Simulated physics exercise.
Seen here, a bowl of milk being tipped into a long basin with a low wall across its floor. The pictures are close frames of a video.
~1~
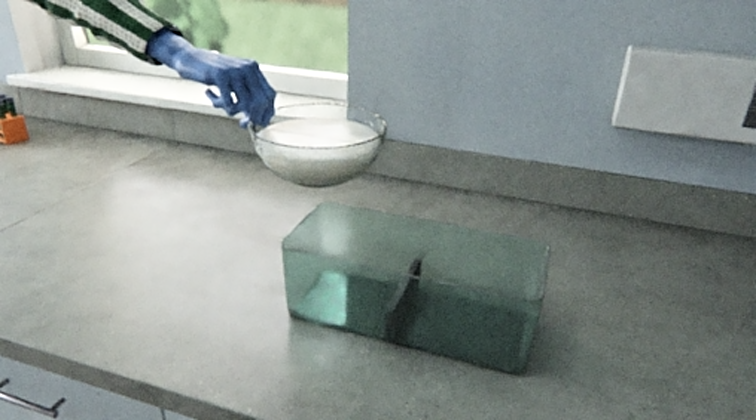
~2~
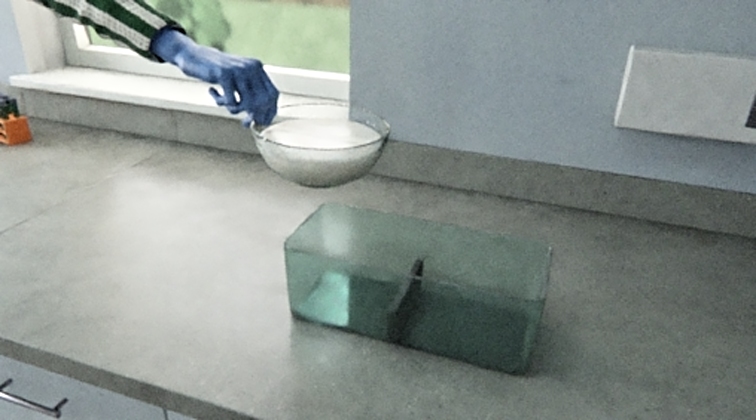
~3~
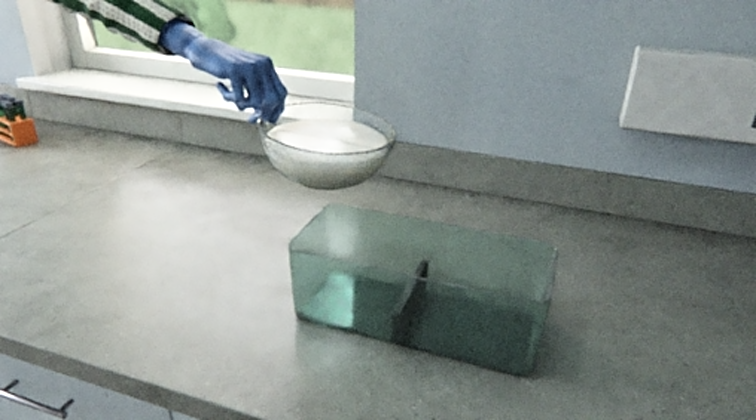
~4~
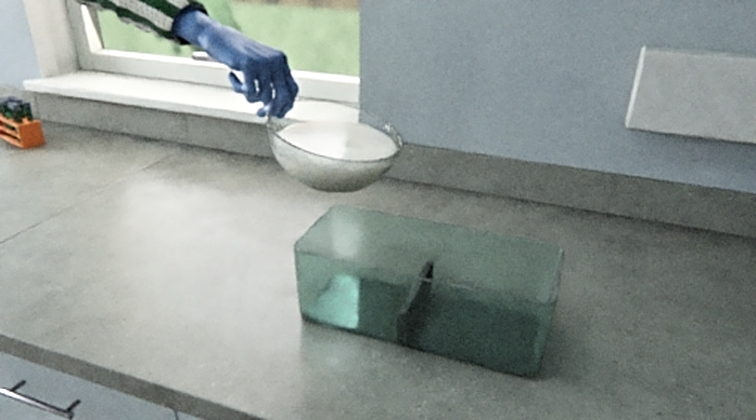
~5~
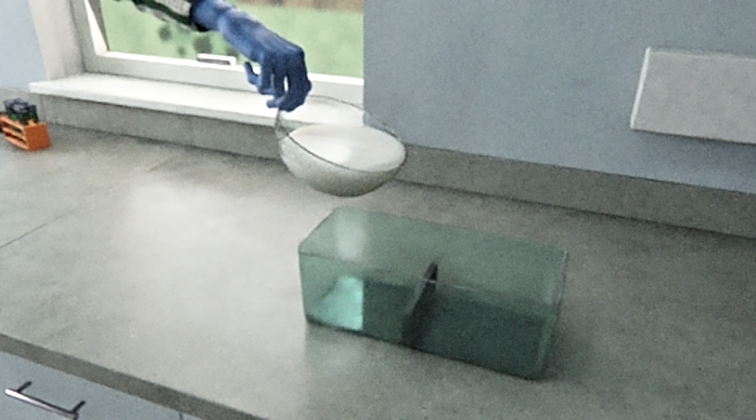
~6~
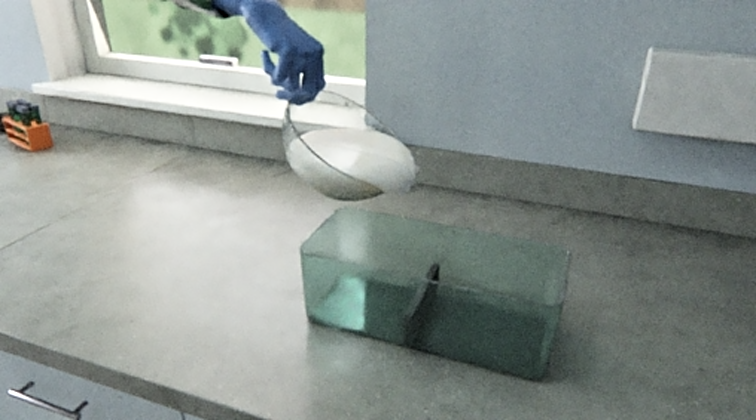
A blue-gloved hand held a clear bowl of milk above a long greenish basin with a low dark divider, then tilted it more and more to the right as the milk slid toward the rim.
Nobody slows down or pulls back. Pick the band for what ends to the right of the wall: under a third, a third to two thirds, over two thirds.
The share right of the wall is between a third and two thirds.
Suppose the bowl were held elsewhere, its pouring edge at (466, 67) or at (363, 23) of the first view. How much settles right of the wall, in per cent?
The first gives 85 %, the second 55 %.
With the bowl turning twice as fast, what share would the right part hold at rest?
About 35 per cent.
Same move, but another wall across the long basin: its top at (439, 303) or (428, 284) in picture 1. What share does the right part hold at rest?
Near 30 % and 15 %.
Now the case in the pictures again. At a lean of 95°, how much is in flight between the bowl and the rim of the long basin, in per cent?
Near 15 %.
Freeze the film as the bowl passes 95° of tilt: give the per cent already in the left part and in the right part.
Some 30 per cent left and 50 right.
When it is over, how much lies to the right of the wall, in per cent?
It comes to 55 per cent or so.
A moment on, the bowl is tipped on its side and 7 per cent is still to pour, 28 is left of the wall and 52 right of it.
Next, the bowl is tipped right over and 0 per cent is still to pour, 44 is left of the wall and 54 right of it.
Then the bowl is tipped right over and 0 per cent is still to pour, 45 is left of the wall and 54 right of it.
Later the bowl is tipped right over and 0 per cent is still to pour, 45 is left of the wall and 54 right of it.
Finally, 45 per cent lies left of the wall, 54 right of it and 1 outside.
